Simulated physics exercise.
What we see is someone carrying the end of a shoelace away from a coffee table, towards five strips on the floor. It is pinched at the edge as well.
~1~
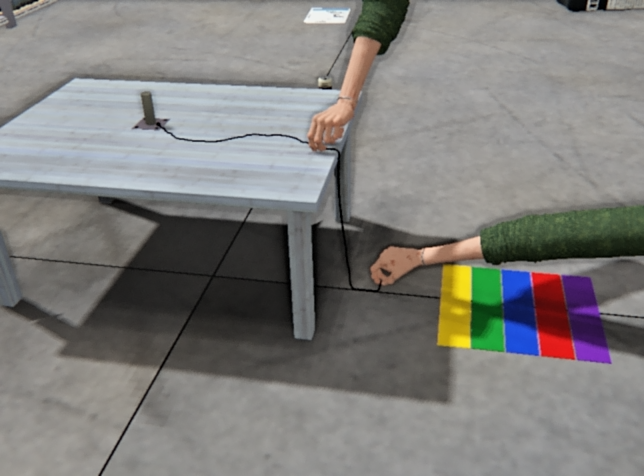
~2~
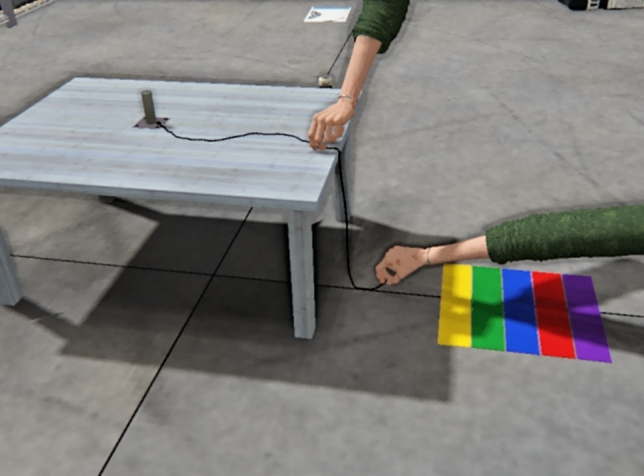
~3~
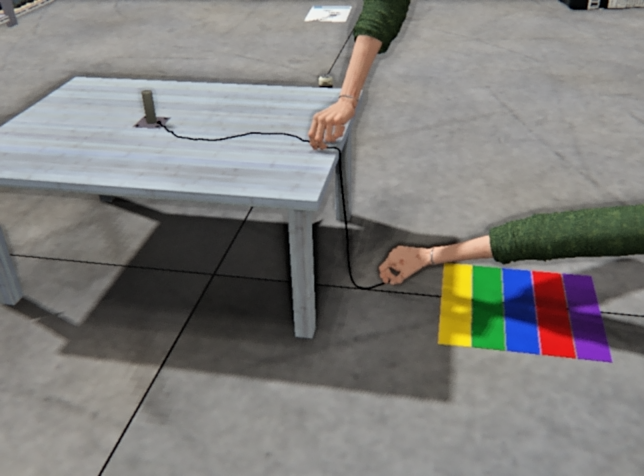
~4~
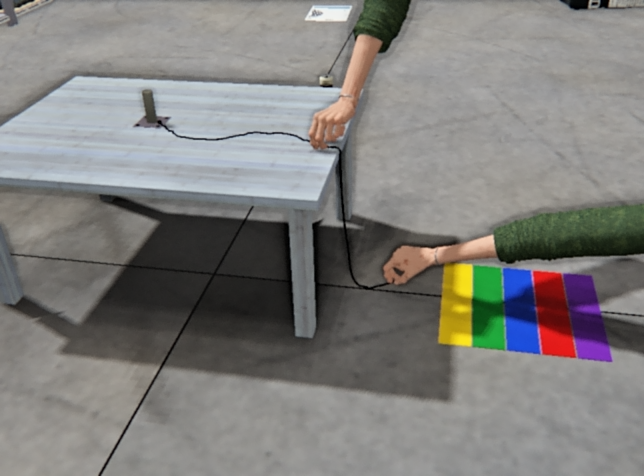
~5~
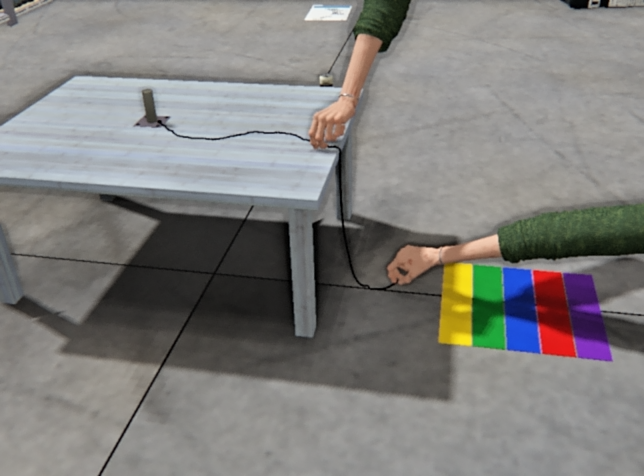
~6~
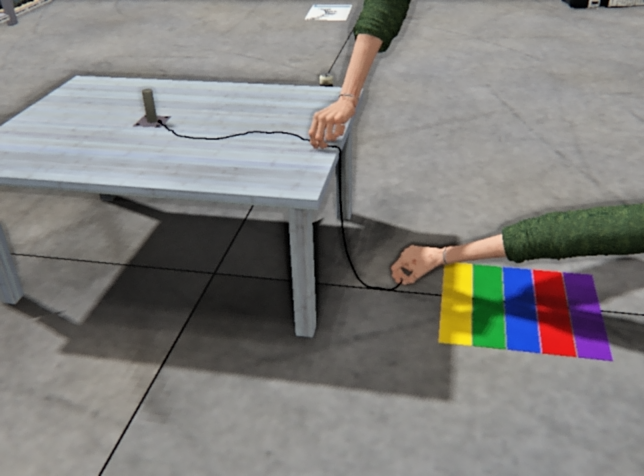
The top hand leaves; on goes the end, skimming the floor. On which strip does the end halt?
It gets as far as the blue strip.
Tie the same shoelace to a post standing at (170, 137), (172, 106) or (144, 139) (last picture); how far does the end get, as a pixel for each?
About (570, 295), (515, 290) and (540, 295).
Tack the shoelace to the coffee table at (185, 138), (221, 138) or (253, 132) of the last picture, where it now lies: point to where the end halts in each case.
Near (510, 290), (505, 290) and (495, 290).
Soon after, end near (465, 287); over yellow.
Then, end near (502, 290); over green.
At full stretch, end near (523, 292); over blue. The blue one.
